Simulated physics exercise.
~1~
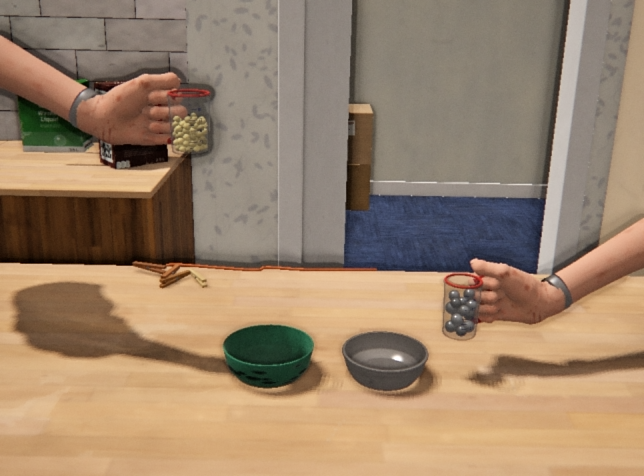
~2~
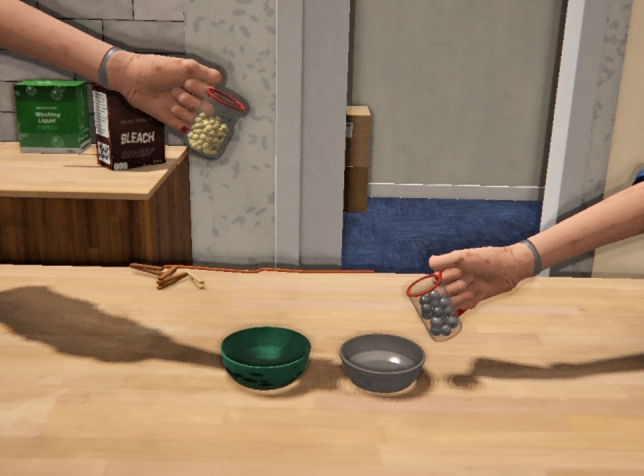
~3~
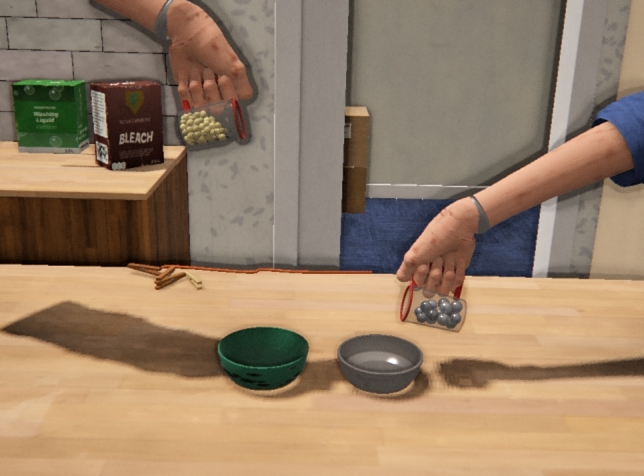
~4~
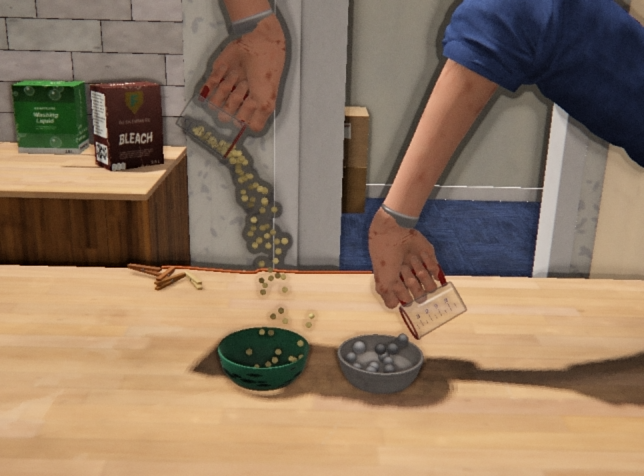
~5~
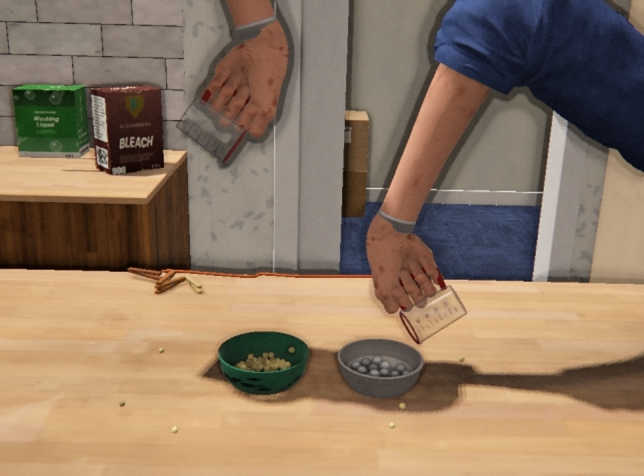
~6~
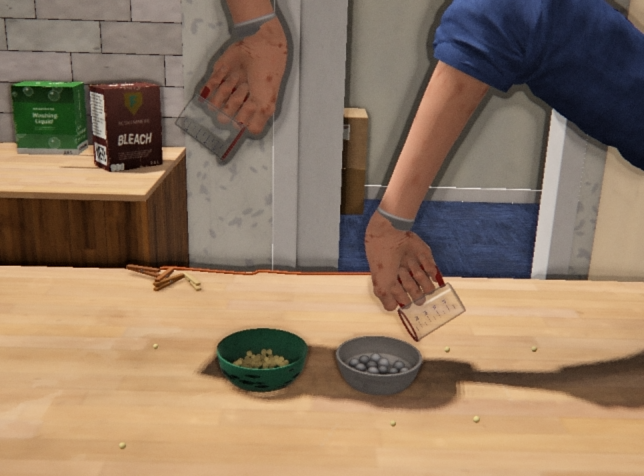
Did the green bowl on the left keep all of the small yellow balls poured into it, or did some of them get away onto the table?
Some of them got away onto the table, though most stayed in the green bowl. The grey bowl on the right caught all of its balls.
